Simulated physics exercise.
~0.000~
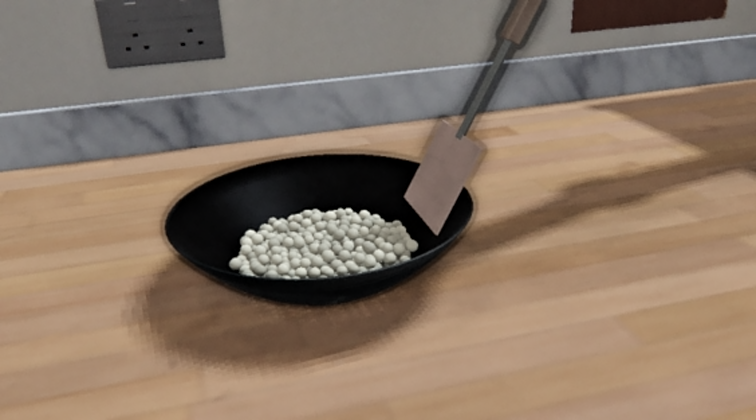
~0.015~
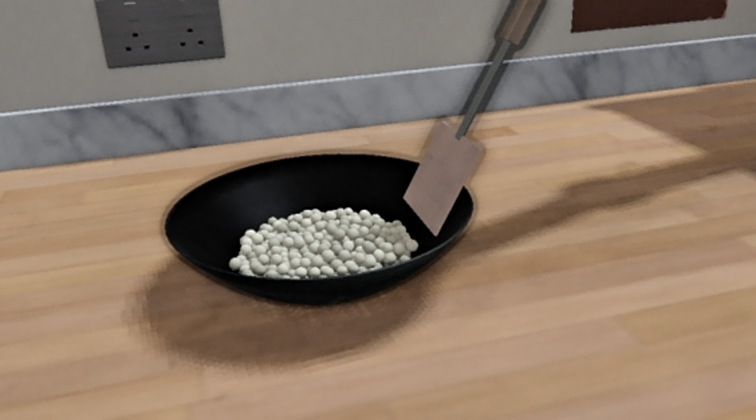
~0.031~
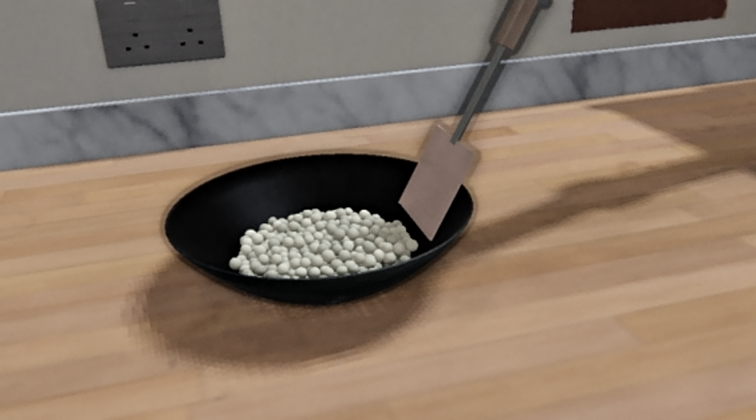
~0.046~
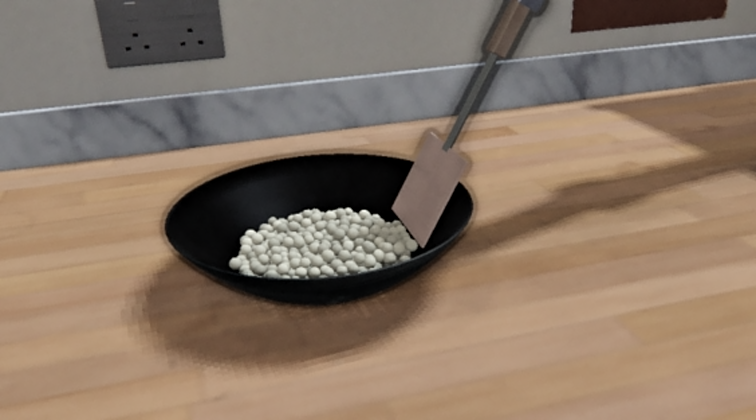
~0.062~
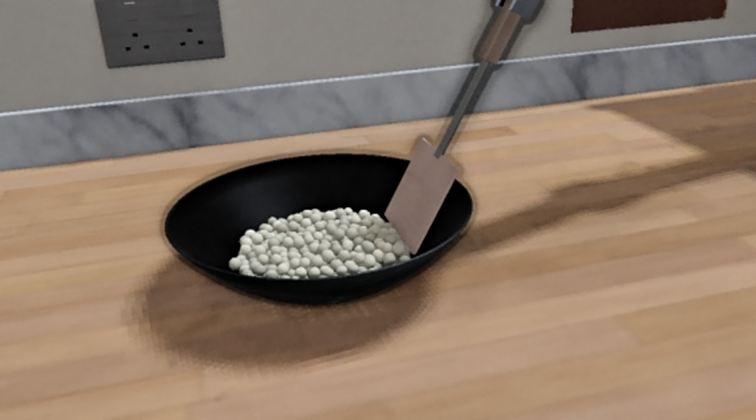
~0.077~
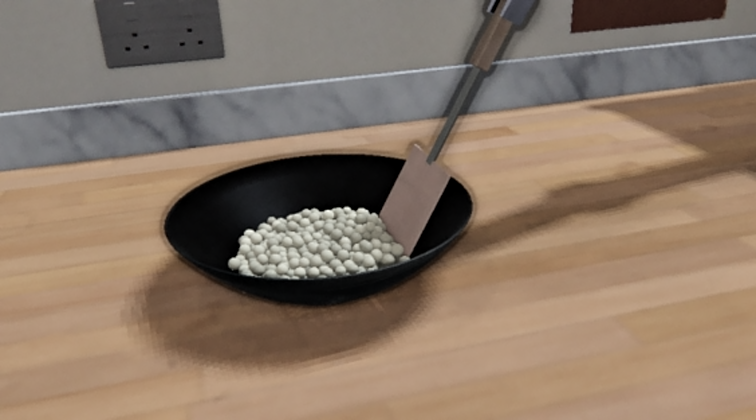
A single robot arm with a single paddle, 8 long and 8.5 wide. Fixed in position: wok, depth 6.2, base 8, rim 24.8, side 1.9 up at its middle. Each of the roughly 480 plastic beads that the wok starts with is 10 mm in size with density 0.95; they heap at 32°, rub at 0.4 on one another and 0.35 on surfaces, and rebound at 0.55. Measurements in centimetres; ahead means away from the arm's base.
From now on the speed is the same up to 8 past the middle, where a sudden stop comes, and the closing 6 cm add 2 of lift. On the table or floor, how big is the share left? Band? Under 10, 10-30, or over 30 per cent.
10-30 per cent.
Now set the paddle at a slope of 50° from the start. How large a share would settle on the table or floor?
It would be near 15 per cent.
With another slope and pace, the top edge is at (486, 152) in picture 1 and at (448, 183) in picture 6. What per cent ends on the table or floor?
Roughly 25 percent ends up there.
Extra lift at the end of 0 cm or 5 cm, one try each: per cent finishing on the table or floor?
Result: Approx. 20 % and 10 %, one try each.
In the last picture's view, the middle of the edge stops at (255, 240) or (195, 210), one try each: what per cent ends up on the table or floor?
Roughly 0 and 40 per cent.
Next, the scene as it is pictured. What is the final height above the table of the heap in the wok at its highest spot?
Some 6.5 cm above the table.
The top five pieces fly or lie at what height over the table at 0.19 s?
4 cm or so.
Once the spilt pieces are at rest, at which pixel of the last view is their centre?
I'd place it close to (98, 311).
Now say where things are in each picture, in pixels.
In the first picture, the paddle top edge at (462, 134), sloping 61°; upper third of the load around (320, 245), from x 235 to 410, top at y 215; 485 in the wok.
In the second picture, the paddle top edge at (461, 134), sloping 61°; upper third of the load around (320, 245), from x 235 to 410, top at y 215.
In the third picture, the paddle top edge at (456, 139), sloping 61°; upper third of the load around (320, 245), from x 235 to 410, top at y 215.
In the fourth picture, the paddle top edge at (448, 146), sloping 61°; upper third of the load around (320, 245), from x 235 to 410, top at y 215.
In the fifth picture, the paddle top edge at (440, 153), sloping 61°; upper third of the load around (319, 245), from x 235 to 410, top at y 215.
In the sixth picture, the paddle top edge at (432, 159), sloping 61°; upper third of the load around (322, 244), from x 235 to 405, top at y 210; 485 in the wok.
After 0.19 s, sloping 61°, highest piece 5 above the table; 485 in the wok.
After 0.30 s, sloping 61°, highest piece 7 above the table; 485 in the wok.
After 0.56 s, sloping 61°, highest piece 8 above the table; 386 in the wok, 87 on the table or floor, 12 on the blade or in flight.
After 1.61 s, sloping 61°, highest piece 6 above the table; 386 in the wok, 99 on the table or floor.
In the end, 386 in the wok, 99 on the table or floor. That is 20 % on the table or floor.
